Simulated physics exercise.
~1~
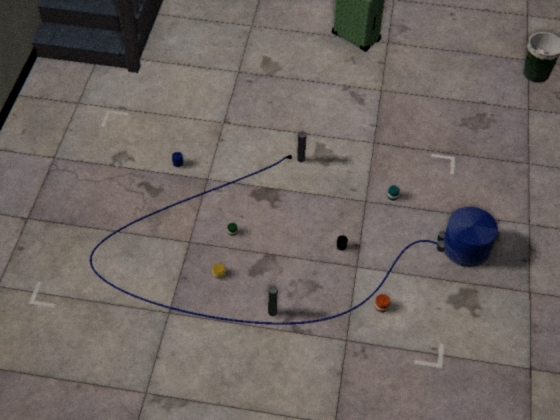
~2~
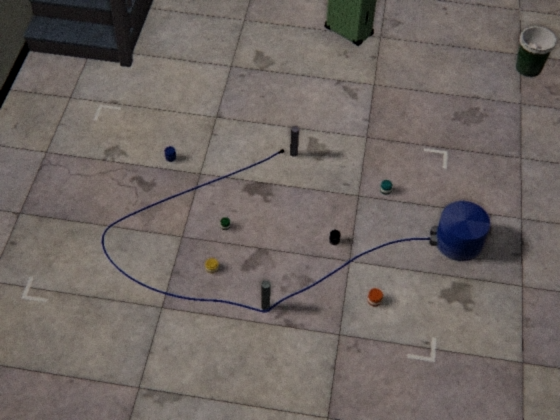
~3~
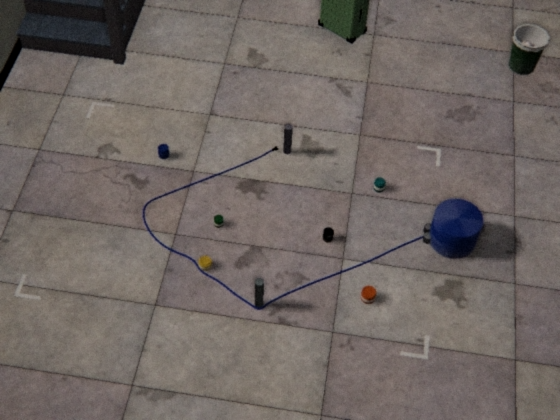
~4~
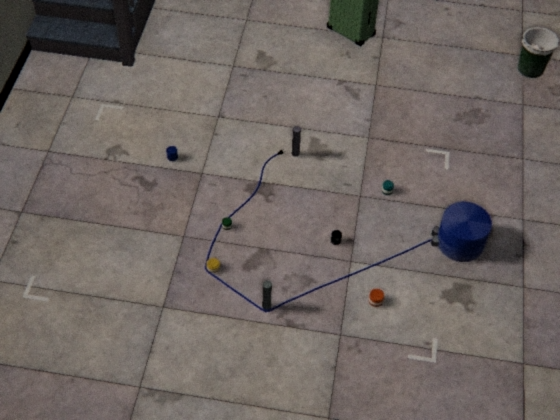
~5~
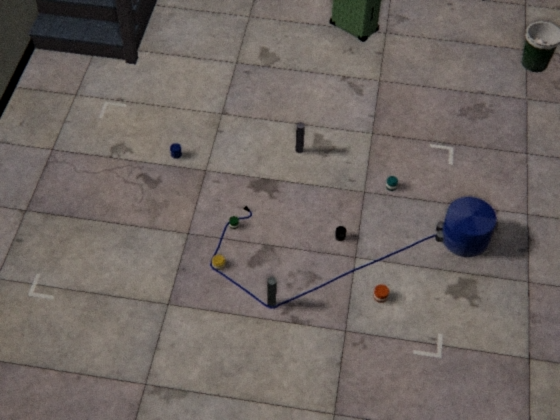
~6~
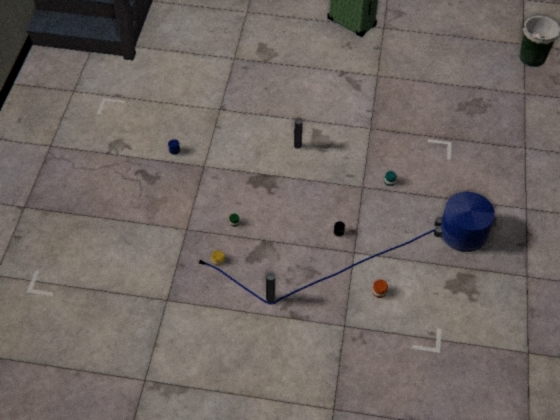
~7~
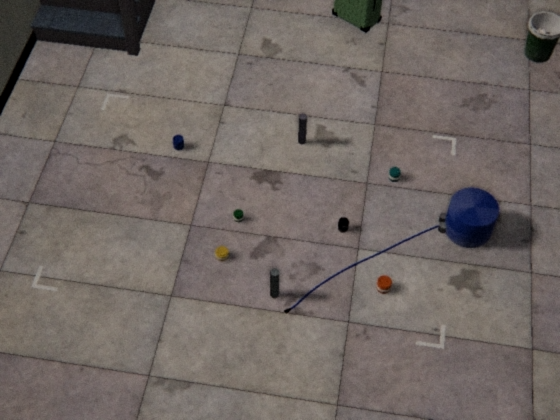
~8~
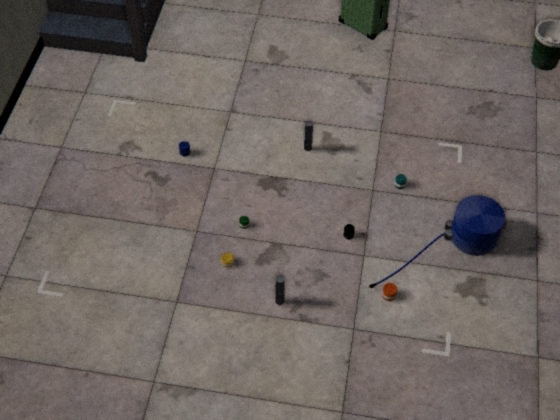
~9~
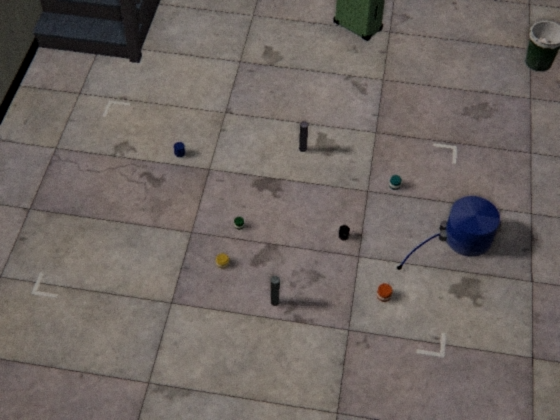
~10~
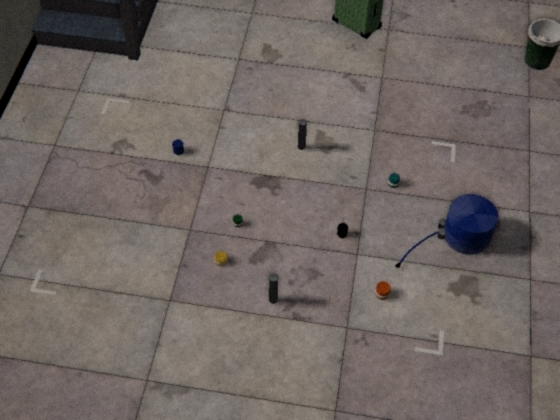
On a tiled floor, a blue reel winds in its lead, leaving a short end out.
